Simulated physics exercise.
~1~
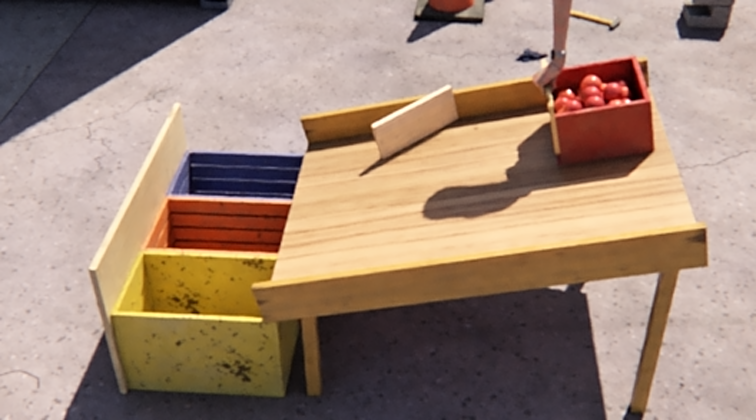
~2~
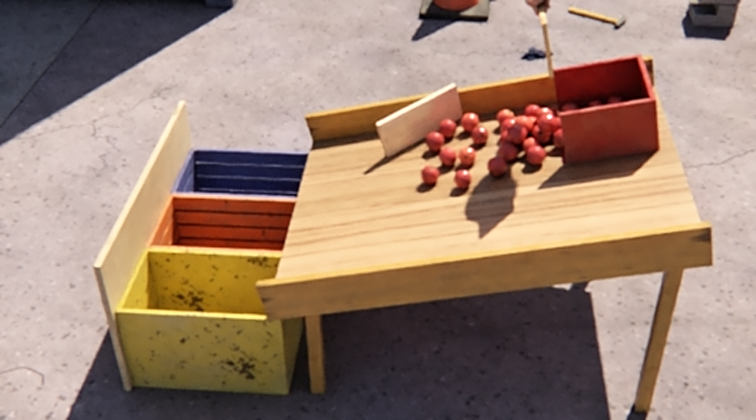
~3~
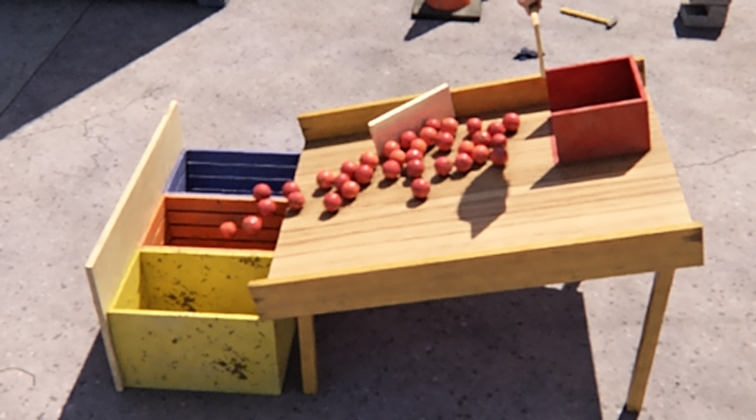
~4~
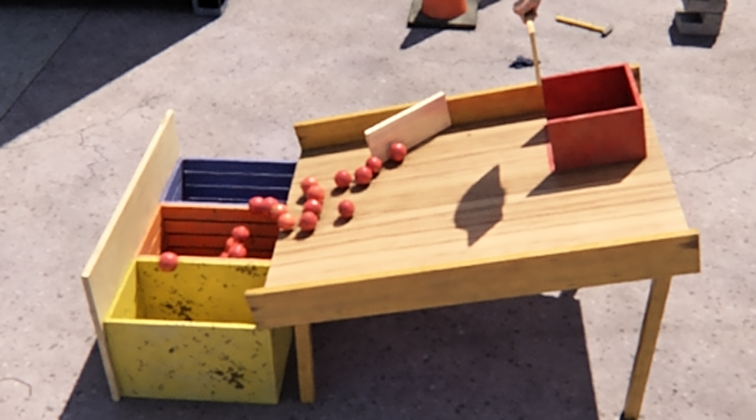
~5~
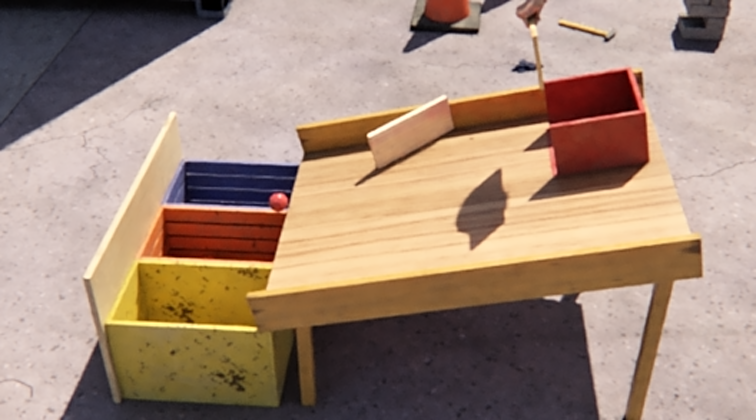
At first, a red pen full of tomatoes sits at the upper right of a sloping wooden table, with a hand at the gate beside it. The hand lifts the gate clear, and the tomatoes spill out in a loose cluster toward the angled board. They roll down to the left, spreading along the board and past it, and the first ones drop off the low edge. Most of those falling go into the orange tub, while one strays toward the yellow tote. Finally the table and red pen are empty, and a last tomato hangs near the blue bin's edge.
